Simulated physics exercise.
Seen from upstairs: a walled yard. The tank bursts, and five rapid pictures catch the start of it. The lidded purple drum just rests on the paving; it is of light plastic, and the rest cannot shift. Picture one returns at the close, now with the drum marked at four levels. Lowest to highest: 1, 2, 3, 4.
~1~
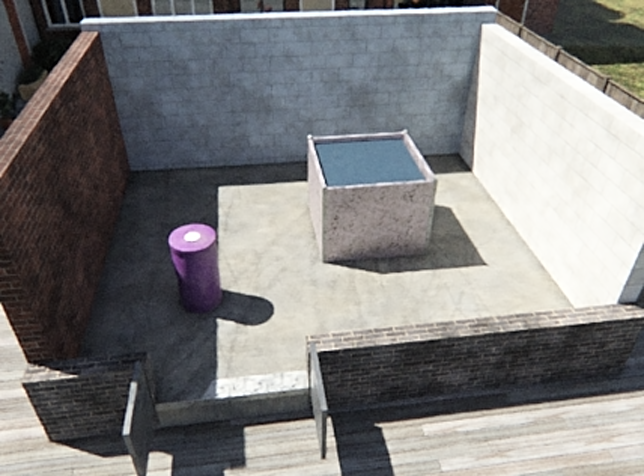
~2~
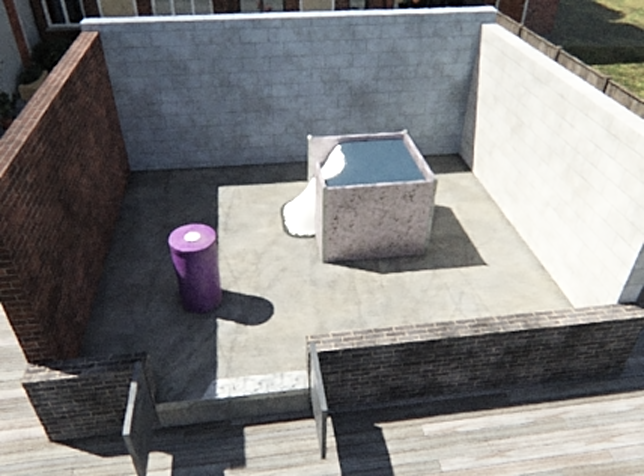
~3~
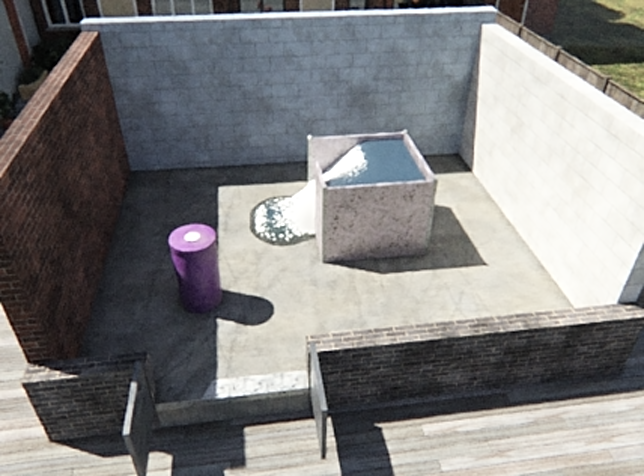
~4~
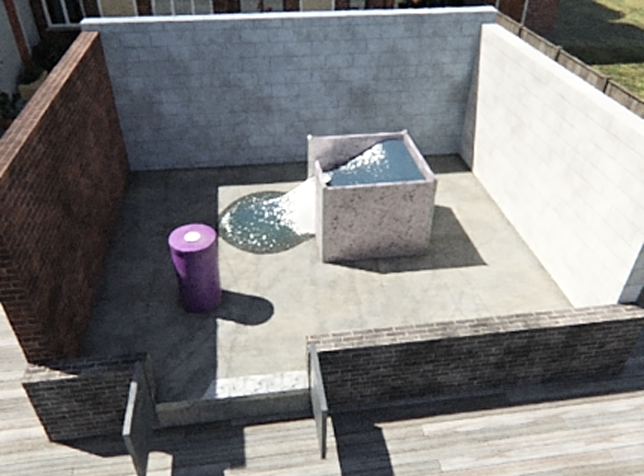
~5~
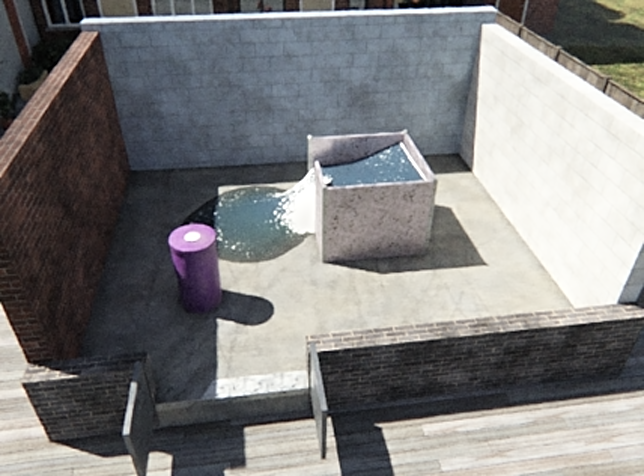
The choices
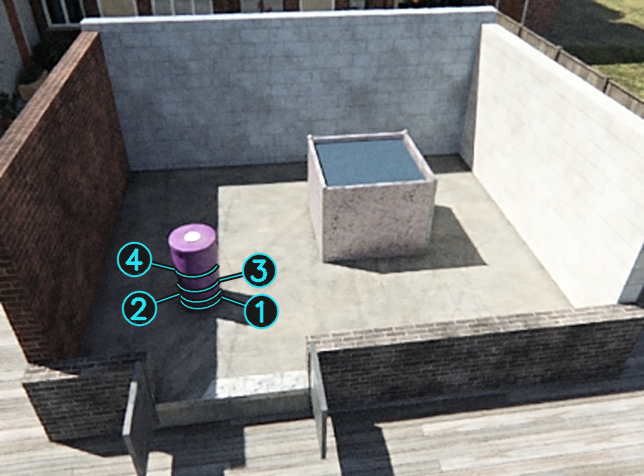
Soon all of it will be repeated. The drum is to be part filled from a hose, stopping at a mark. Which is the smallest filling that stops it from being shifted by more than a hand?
Choose 2.
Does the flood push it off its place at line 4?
No, not at all.
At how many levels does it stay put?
Three of the four.
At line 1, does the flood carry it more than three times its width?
No, it does not.
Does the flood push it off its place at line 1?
Yes, it does.
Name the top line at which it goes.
It is 1.
On the marked copy, 1 at (200, 308); 2 at (199, 301); 3 at (197, 291); 4 at (195, 276); from the bottom up 1, 2, 3, 4.
For line 1, it is pushed about its own width away.
For line 2, it does not move.
For line 3, it does not move.
For line 4, it does not move.
